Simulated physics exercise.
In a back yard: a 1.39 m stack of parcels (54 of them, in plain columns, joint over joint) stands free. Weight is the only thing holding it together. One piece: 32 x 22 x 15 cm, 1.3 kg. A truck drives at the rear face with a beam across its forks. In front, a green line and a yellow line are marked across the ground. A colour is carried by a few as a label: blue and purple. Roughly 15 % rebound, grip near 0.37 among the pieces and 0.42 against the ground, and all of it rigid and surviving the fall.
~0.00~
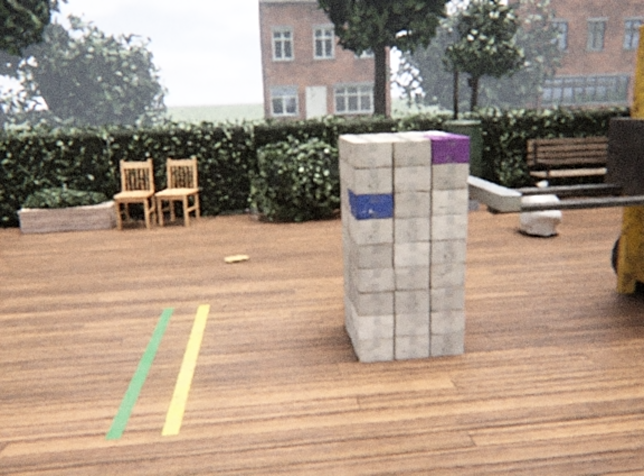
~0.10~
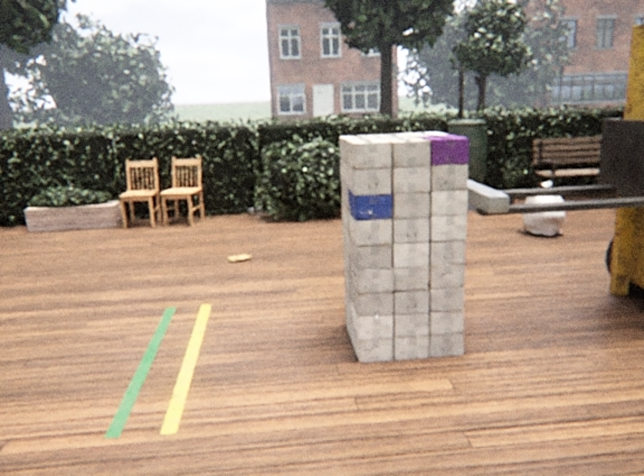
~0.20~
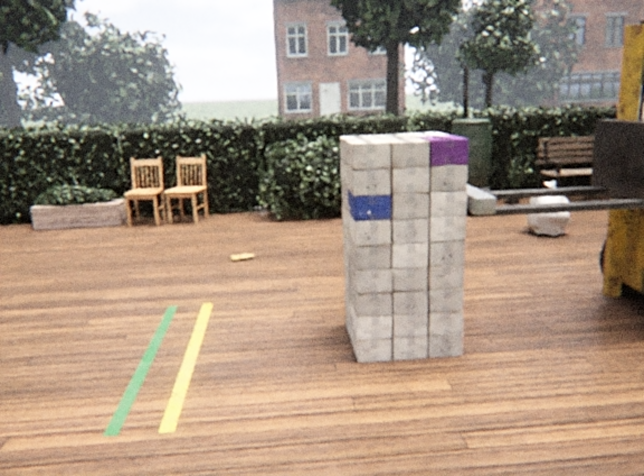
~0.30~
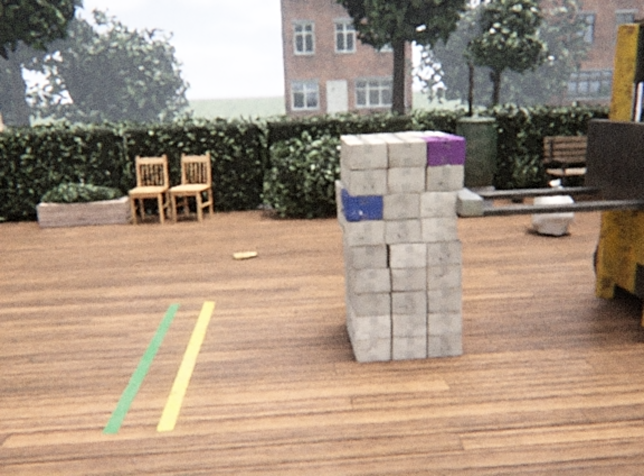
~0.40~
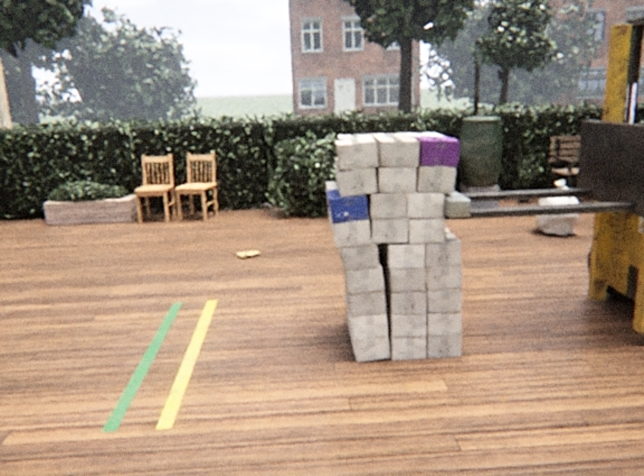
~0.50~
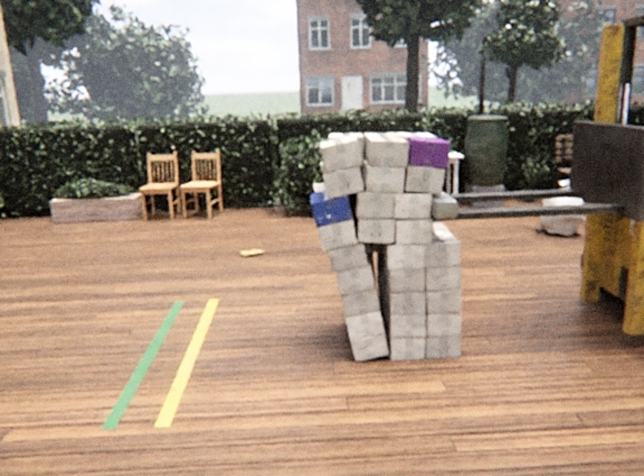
The clip opens on a wooden deck where a forklift at the right moves a beam toward a stack of pale blocks, one blue and one purple. The beam pushes into the stack's upper part, shifting blocks leftward, and a gap opens lower down as the left column leans left.
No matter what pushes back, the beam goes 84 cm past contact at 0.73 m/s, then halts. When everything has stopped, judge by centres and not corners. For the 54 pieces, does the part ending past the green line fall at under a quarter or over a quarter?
It falls at fewer than one in four.
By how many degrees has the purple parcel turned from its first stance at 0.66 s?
Something like 10°, more or less.
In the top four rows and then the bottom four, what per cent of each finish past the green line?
30% and 0%.
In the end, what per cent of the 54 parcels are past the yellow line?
Share past the line: Some 20 %.
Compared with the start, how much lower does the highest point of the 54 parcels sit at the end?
Roughly 62 centimetres lower at the end.
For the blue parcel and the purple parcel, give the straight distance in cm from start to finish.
Net shift, middle to middle: Blue 190 cm, purple 110 cm.
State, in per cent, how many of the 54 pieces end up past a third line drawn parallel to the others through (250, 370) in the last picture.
Roughly 35 percent.
By 0.66 s, none of the 54 parcels past the green line, 38 disturbed; blue parcel tilted 21°; purple parcel tilted 8°.
By 0.92 s, none of the 54 parcels past the green line, 41 disturbed; blue parcel tilted 50°, 30 cm lower; purple parcel tilted 18°.
By 1.22 s, none of the 54 parcels past the green line, 40 disturbed; blue parcel on its side; purple parcel tilted 9°.
By 1.84 s, 7 of the 54 parcels past the green line; blue parcel upside down; purple parcel 68 cm lower.
When it is over (3.1 s), 7 of the 54 parcels past the green line; blue parcel upside down; purple parcel tilted 38°, 76 cm lower. That is 13 per cent. In pixels of the last frame, middles, blue parcel near (120, 353), purple parcel near (321, 279).
